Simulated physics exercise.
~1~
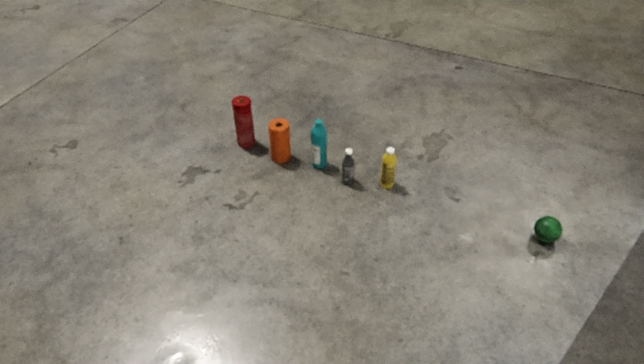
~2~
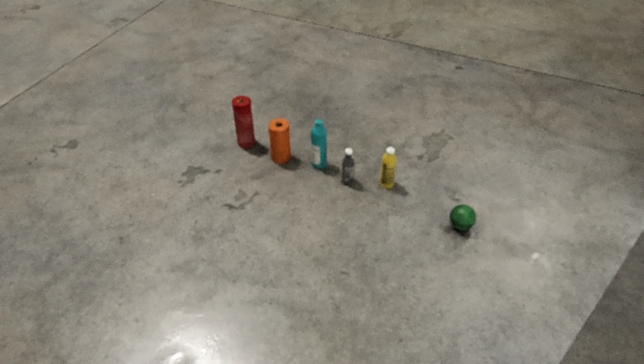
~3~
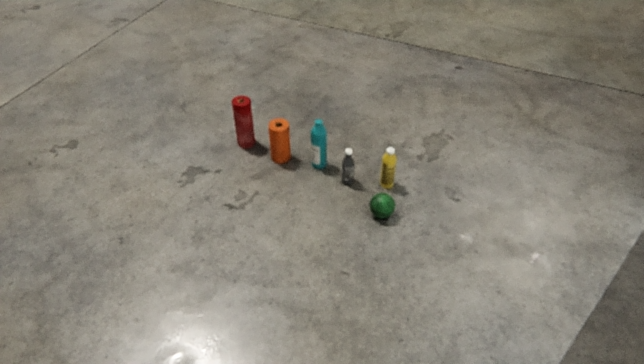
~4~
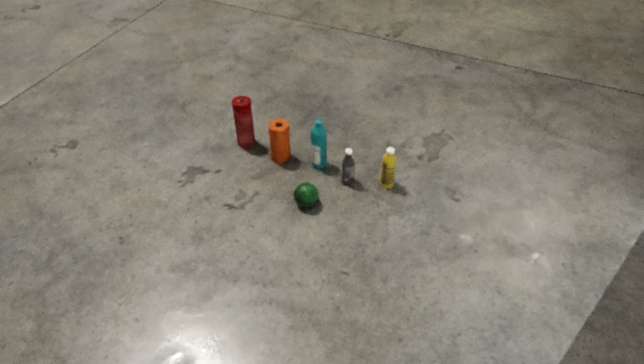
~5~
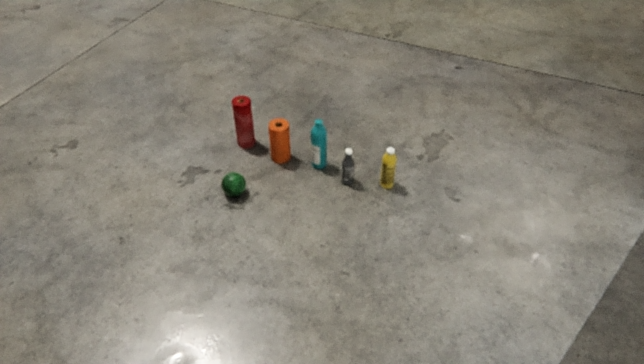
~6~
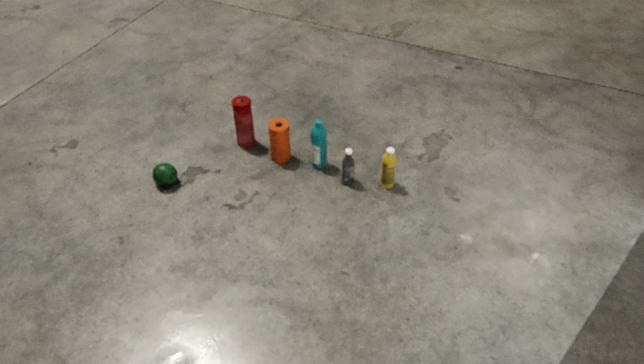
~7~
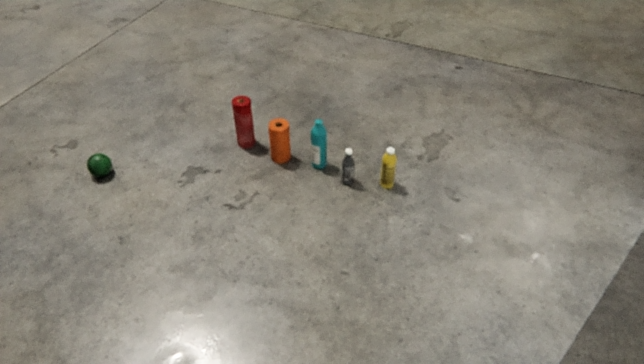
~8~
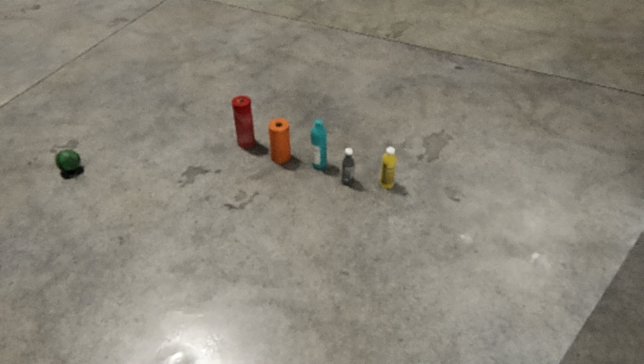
A green ball rolls in from the right across a stained grey concrete floor, seen from above by a still camera. Near the middle, five upright objects stand in a slanting row, with a tall red roll at the left, then an orange roll, a turquoise bottle, a small grey bottle and a yellow bottle. The ball travels left and passes in front of the yellow and grey bottles, then the turquoise one. It continues past the orange and red rolls without touching anything. Finally it reaches the far left of the floor, moving more slowly, with all five objects still standing.
